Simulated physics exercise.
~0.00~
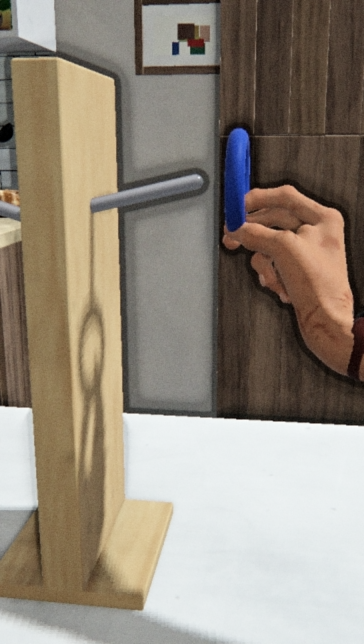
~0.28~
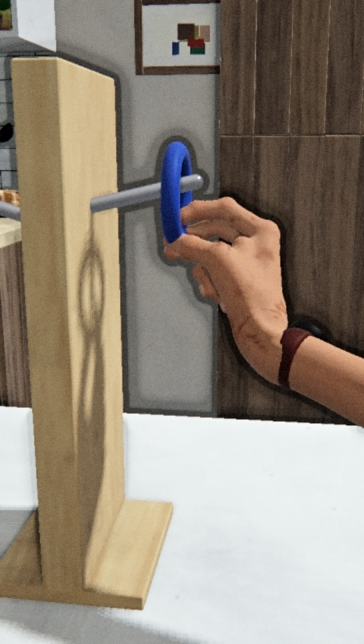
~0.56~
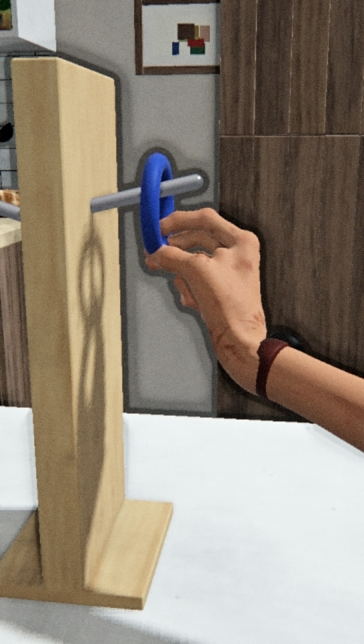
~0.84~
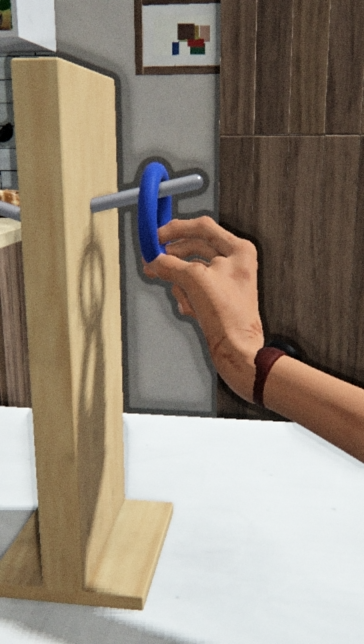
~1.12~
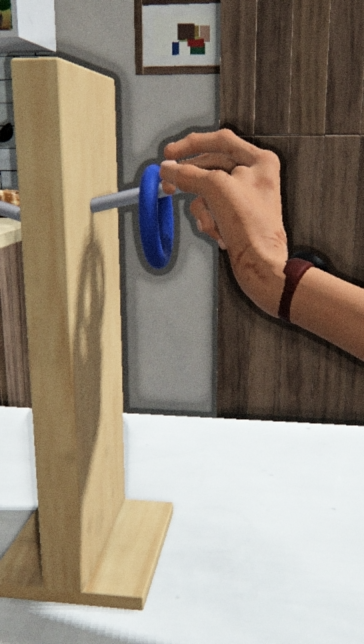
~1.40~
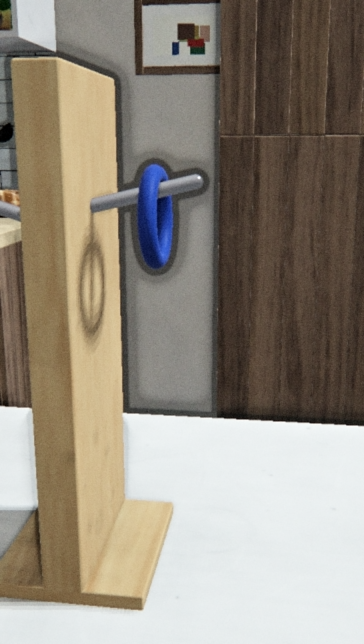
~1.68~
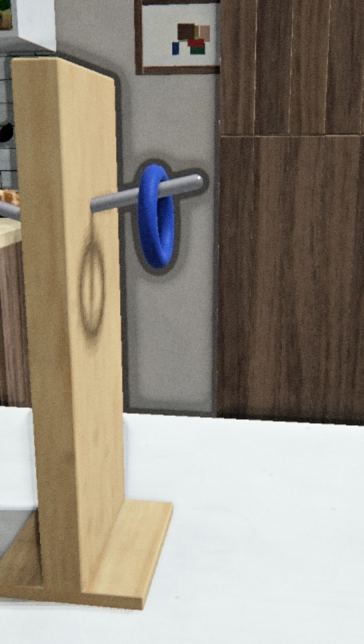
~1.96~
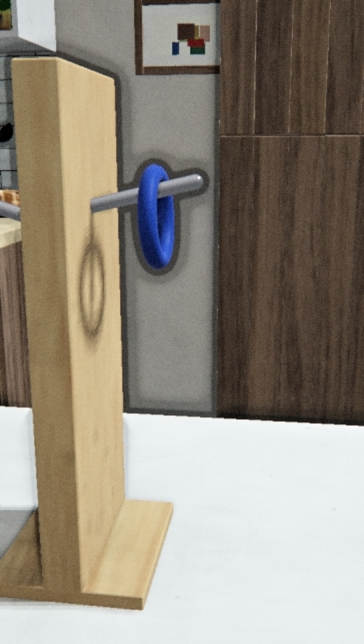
The clip opens with a hand at the right holding a blue ring just beyond the tip of a grey peg, which sticks out from an upright wooden stand on a white surface. The hand moves left and slips the ring over the peg's end. It carries the ring a little farther along the peg, then lowers it slightly. The fingers let go and the hand, with a dark band at its wrist, draws back out of view. The blue ring stays hanging on the peg, at rest, while the stand remains in place.
